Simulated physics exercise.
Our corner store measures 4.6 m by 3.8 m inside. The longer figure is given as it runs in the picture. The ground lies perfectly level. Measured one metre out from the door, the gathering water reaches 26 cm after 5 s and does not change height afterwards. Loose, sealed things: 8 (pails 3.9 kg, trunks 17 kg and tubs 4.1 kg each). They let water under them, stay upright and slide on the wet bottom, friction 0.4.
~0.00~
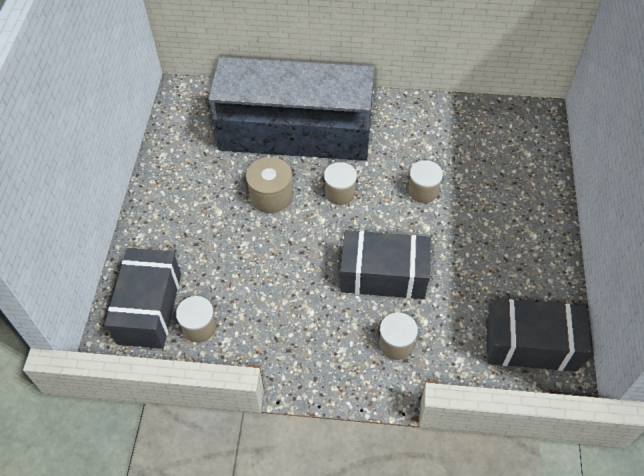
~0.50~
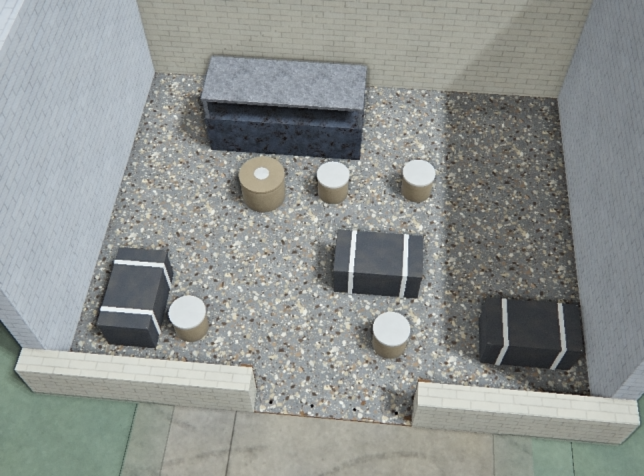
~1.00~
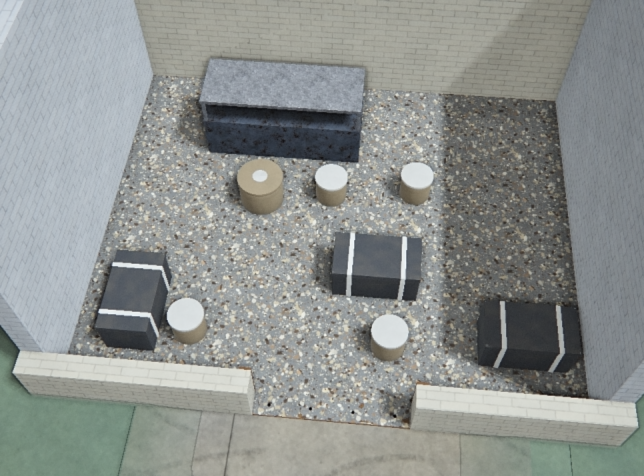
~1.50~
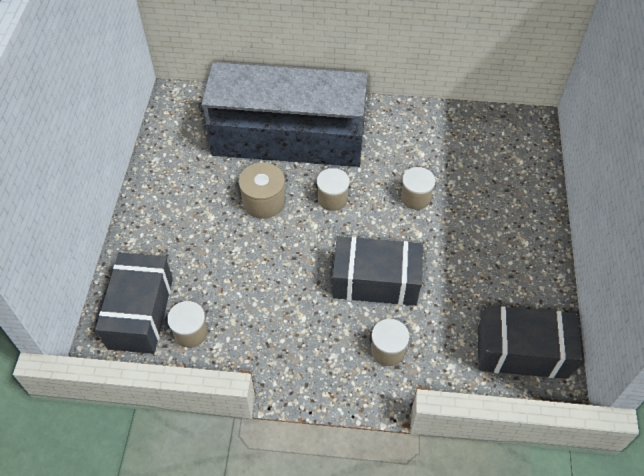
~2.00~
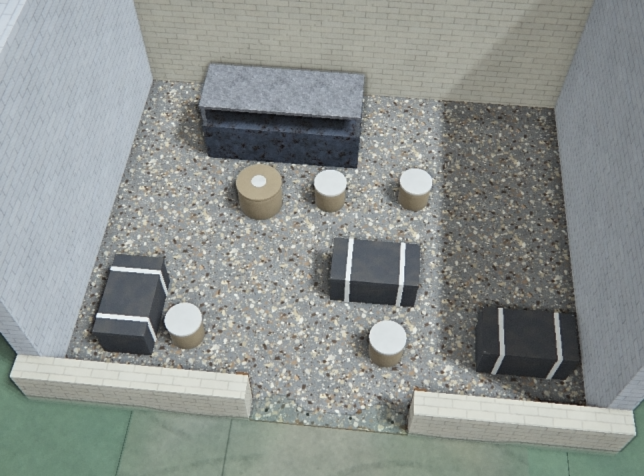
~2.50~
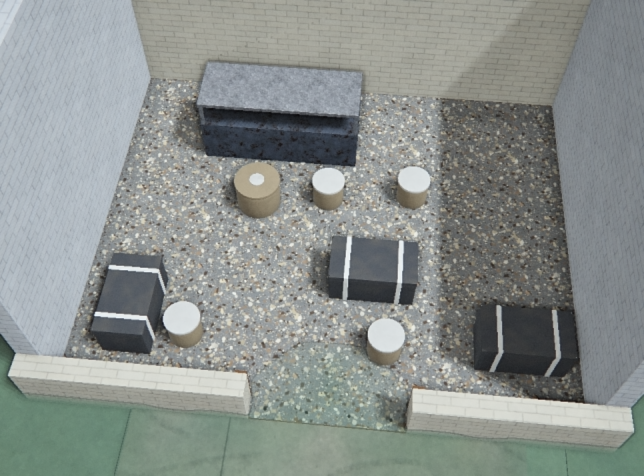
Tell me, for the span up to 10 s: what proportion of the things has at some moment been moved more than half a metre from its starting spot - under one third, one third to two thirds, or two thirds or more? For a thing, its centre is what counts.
One third to two thirds.
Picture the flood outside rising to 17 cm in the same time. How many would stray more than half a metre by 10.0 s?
I count 5 of them in that case.
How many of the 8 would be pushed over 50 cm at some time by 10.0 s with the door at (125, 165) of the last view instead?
That would give 5.
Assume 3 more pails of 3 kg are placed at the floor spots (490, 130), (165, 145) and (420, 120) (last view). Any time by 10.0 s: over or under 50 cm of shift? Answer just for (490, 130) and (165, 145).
Taking them in order, the first is below the threshold and the second is above the threshold.
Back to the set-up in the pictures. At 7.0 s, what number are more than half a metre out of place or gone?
Count: 5.
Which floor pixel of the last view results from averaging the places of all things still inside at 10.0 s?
Near (364, 239).
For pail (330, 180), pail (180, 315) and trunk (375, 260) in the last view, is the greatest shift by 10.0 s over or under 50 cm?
Beyond, within, beyond.
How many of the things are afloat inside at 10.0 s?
Of them, 7.
After 3.5 s 0 of 8 are over 50 cm from their spots; 0 afloat.
After 4.5 s 2 of 8 are over 50 cm from their spots; 1 afloat.
After 7.0 s 5 of 8 are over 50 cm from their spots; 4 afloat.
After 10.0 s 5 of 8 are over 50 cm from their spots, and 5 have been at some point; 7 afloat.
